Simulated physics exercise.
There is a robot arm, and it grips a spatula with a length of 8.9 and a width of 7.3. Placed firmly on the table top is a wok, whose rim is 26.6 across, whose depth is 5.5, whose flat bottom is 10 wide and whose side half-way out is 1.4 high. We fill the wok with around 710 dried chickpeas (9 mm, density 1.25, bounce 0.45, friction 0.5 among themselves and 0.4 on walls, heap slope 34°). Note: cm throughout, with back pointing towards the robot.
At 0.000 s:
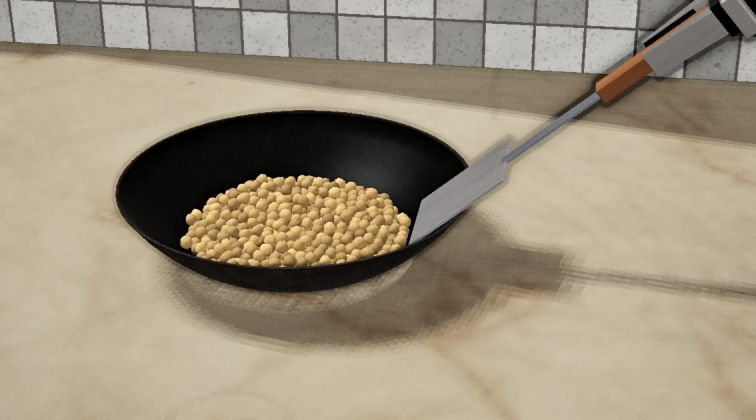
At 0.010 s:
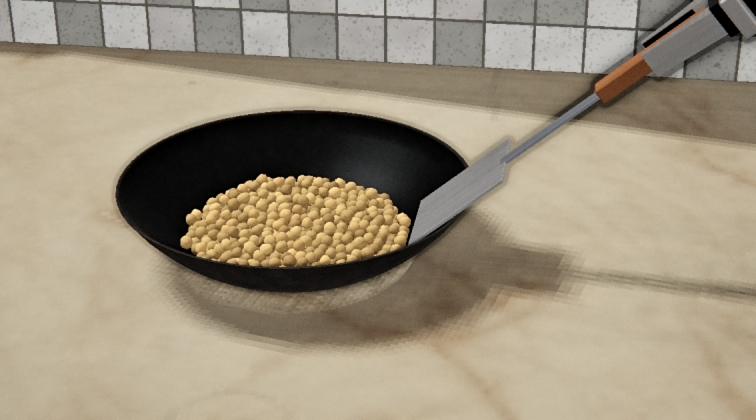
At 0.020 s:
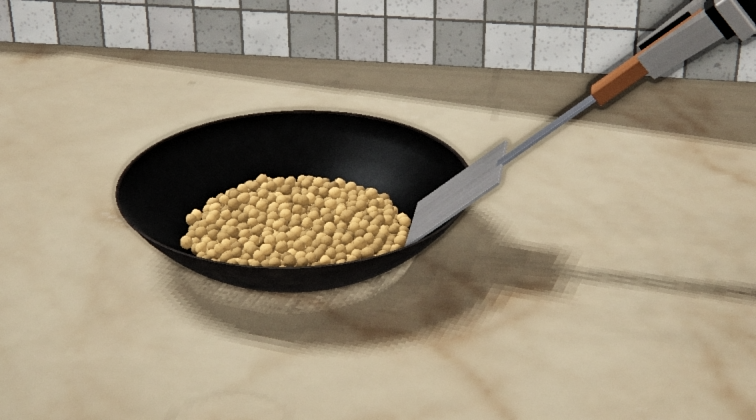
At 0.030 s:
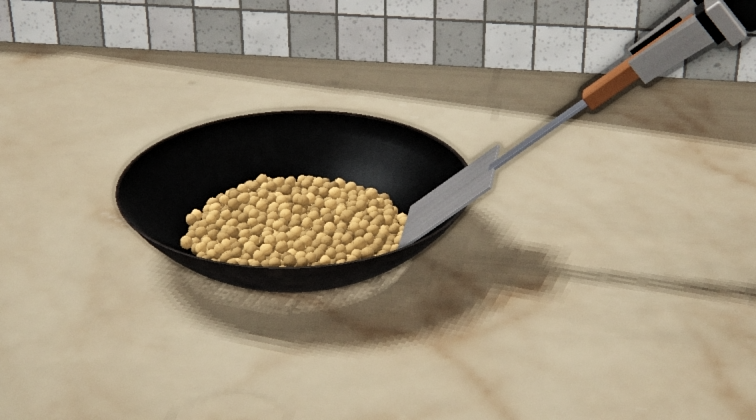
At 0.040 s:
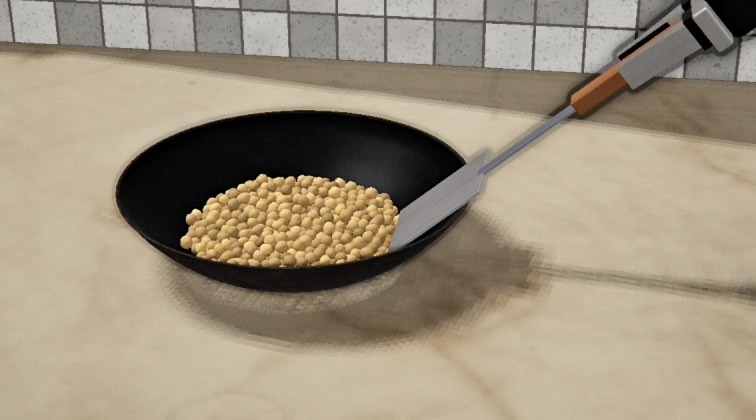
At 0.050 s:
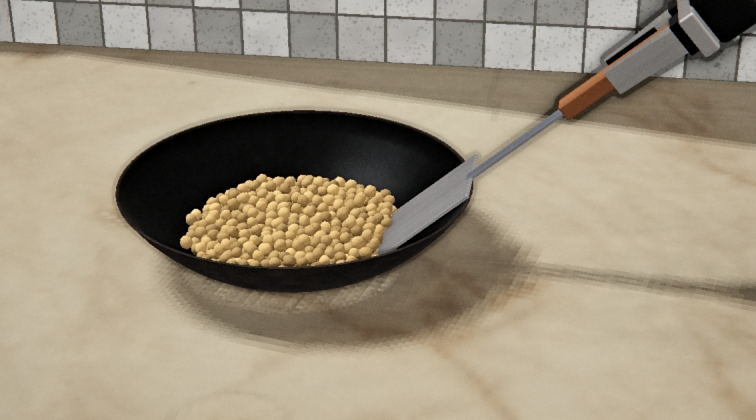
In the video, a robot arm holds a spatula at the right side of a black wok of chickpeas on a marble-patterned table top, then slides it slightly left and down into the wok, against the edge of the pile.
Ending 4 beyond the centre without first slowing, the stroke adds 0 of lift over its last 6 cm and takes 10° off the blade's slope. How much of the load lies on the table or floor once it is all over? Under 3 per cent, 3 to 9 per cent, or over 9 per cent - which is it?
It is under 3 per cent.
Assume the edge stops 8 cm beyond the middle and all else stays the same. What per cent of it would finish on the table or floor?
About 5 %.
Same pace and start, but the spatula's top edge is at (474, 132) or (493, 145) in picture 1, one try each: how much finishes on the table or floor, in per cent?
I'd say near 0 per cent for the first and near 0 per cent for the second.
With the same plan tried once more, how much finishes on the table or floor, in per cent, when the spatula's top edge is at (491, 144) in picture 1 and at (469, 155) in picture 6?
Near 0 in a hundred.
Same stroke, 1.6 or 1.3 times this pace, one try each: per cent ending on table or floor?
The two tries give about 0 and 0 in a hundred.
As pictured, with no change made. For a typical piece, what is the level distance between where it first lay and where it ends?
Distance: Around 4 cm.
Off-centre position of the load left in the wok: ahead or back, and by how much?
Some 4.0 cm ahead of the centre.
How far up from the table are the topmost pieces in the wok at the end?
5.5 cm.
By 0.09 s, sloping 41°, highest piece 6 above the table; 712 in the wok.
By 0.14 s, sloping 37°, highest piece 8 above the table; 712 in the wok.
By 0.36 s, sloping 31°, highest piece 5 above the table; 712 in the wok.
By 1.41 s, sloping 31°, highest piece 5 above the table; 712 in the wok.
Final count, 712 in the wok. That is 0 % on the table or floor.
